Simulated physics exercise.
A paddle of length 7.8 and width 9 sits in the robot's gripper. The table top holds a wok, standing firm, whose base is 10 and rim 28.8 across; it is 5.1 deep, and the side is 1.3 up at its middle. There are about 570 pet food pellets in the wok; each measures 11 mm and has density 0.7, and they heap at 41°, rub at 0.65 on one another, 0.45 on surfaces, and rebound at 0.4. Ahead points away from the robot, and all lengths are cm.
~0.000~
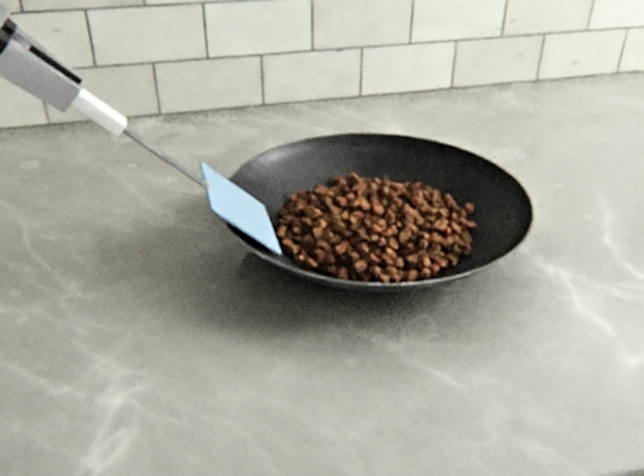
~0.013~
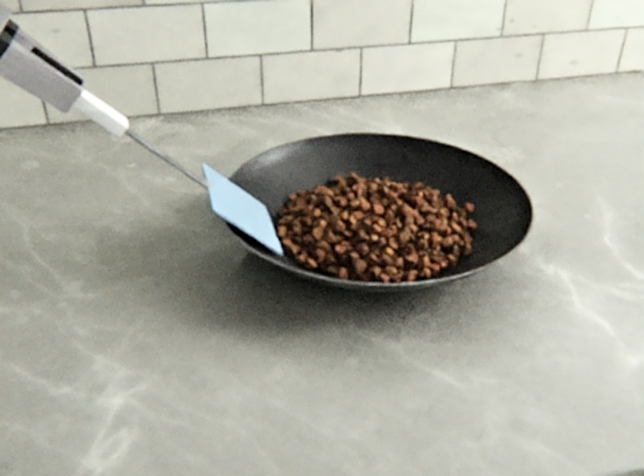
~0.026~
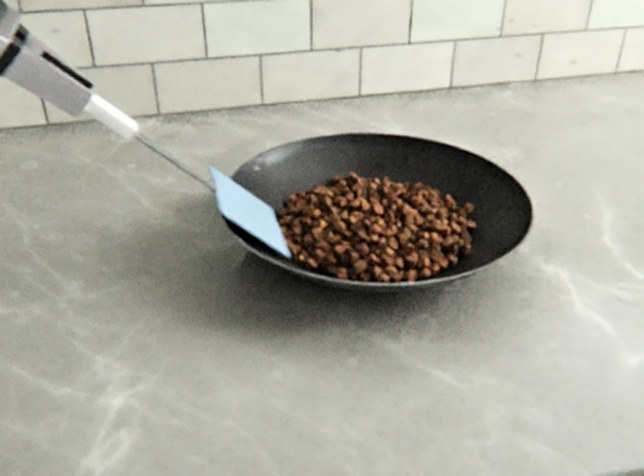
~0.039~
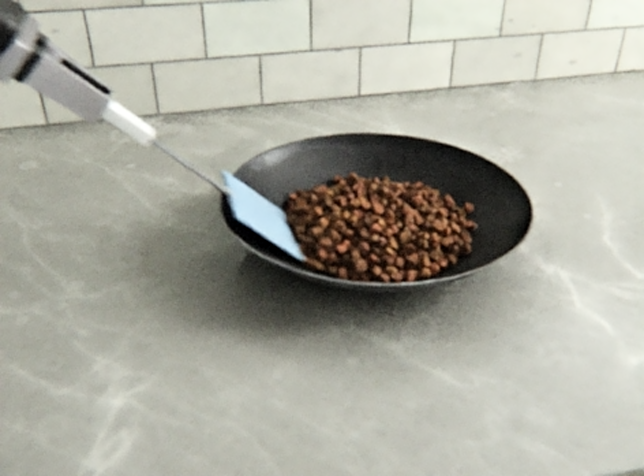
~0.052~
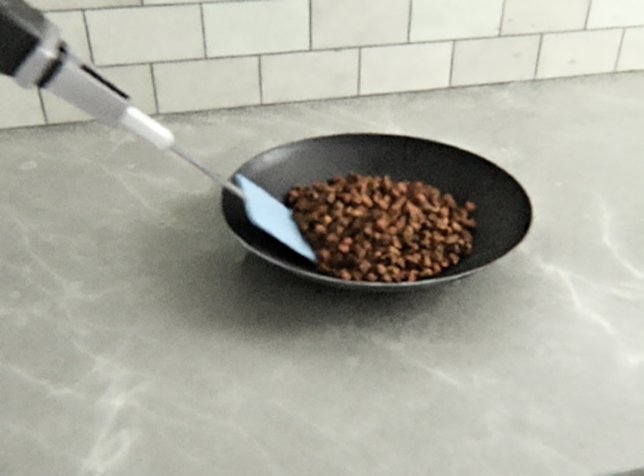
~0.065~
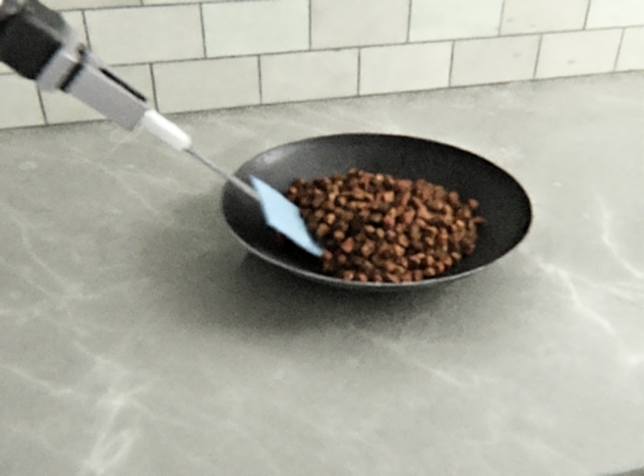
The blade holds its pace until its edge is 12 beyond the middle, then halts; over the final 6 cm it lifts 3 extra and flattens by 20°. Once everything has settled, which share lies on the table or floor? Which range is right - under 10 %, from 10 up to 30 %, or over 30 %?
Right range: Over 30 %.
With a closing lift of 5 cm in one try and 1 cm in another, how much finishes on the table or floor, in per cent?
50 and 55 %.
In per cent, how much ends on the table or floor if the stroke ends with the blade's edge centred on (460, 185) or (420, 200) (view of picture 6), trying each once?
Around 40 per cent for the first try and 5 per cent for the second.
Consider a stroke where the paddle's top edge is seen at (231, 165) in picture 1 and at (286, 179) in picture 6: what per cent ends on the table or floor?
It works out to about 50 %, more or less.
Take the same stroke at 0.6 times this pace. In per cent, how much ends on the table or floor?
Near 45 in a hundred.
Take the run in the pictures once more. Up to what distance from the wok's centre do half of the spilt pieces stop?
The answer is around 36 cm.
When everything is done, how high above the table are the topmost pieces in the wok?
Height at rest: Roughly 4.0 cm.
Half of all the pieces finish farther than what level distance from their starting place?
Roughly 22 cm.
After 0.12 s, sloping 44°, highest piece 8 above the table; 573 in the wok.
After 0.18 s, sloping 41°, highest piece 8 above the table; 561 in the wok, 12 on the blade or in flight.
After 0.41 s, sloping 24°, highest piece 14 above the table; 270 in the wok, 155 on the table or floor, 148 on the blade or in flight.
After 1.46 s, sloping 24°, highest piece 4 above the table; 303 on the table or floor, 270 in the wok.
In the end, 303 on the table or floor, 270 in the wok. That is 53 % on the table or floor.
